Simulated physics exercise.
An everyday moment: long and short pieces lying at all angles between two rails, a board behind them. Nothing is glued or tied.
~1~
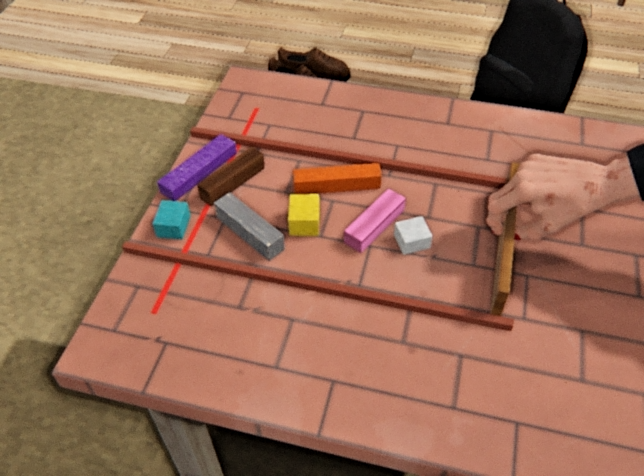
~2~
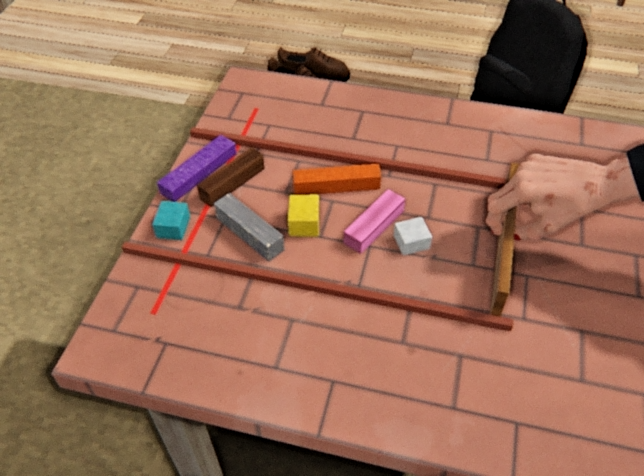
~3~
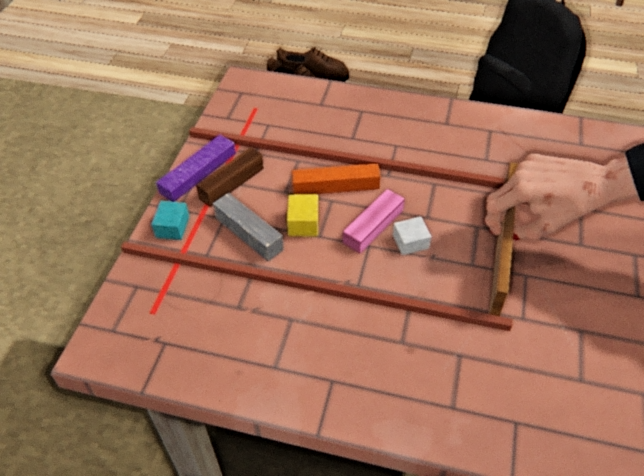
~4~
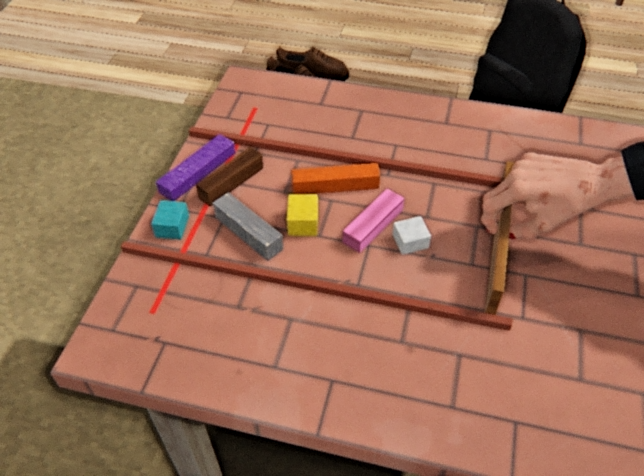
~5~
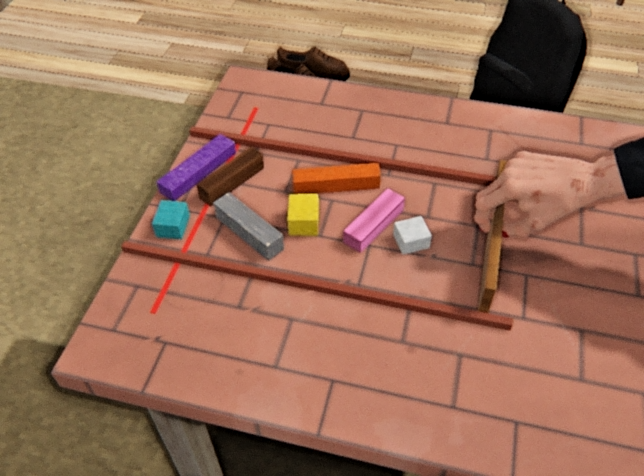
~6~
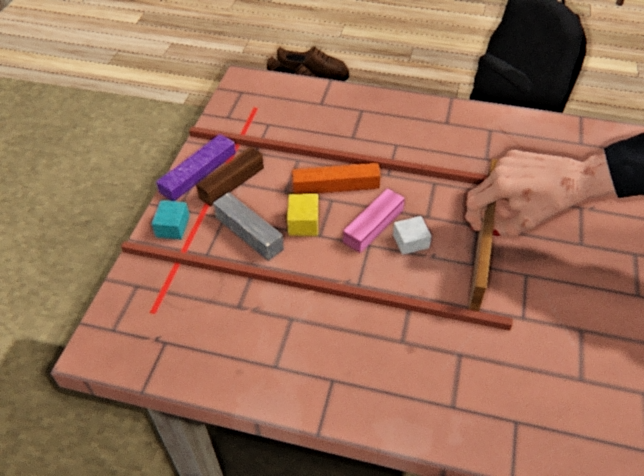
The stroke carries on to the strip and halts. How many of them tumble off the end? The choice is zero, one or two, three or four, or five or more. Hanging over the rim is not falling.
The number that fall off is three or four.
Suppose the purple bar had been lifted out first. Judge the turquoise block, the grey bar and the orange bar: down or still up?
The turquoise block stays on; the grey bar does not fall; the orange bar holds on.
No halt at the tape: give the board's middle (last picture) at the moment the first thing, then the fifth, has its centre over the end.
First at (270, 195), next at (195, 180).
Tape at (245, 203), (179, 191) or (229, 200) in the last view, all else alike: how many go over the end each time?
In that order 1, 7 and 2.
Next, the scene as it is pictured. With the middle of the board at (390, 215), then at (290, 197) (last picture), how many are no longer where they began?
The counts are 2 and 7.
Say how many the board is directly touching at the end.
The number is 3.
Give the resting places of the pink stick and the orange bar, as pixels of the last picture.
The pink stick stops around (183, 176); the orange bar around (189, 148).
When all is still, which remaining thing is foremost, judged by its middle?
Foremost is the turquoise block.
Soon after, none off yet; purple bar at rest near (198, 167); turquoise block at rest near (171, 220); brown stick at rest near (231, 176).
After that, none off yet; purple bar at rest near (198, 167); turquoise block at rest near (171, 220); brown stick moving near (226, 174).
And then, none off yet; purple bar tilting well over near (152, 173); turquoise block displaced a little near (152, 220); brown stick displaced about its own width near (168, 165).
In the end, the number that fall off is three or four; gone, yellow block, brown stick and purple bar.
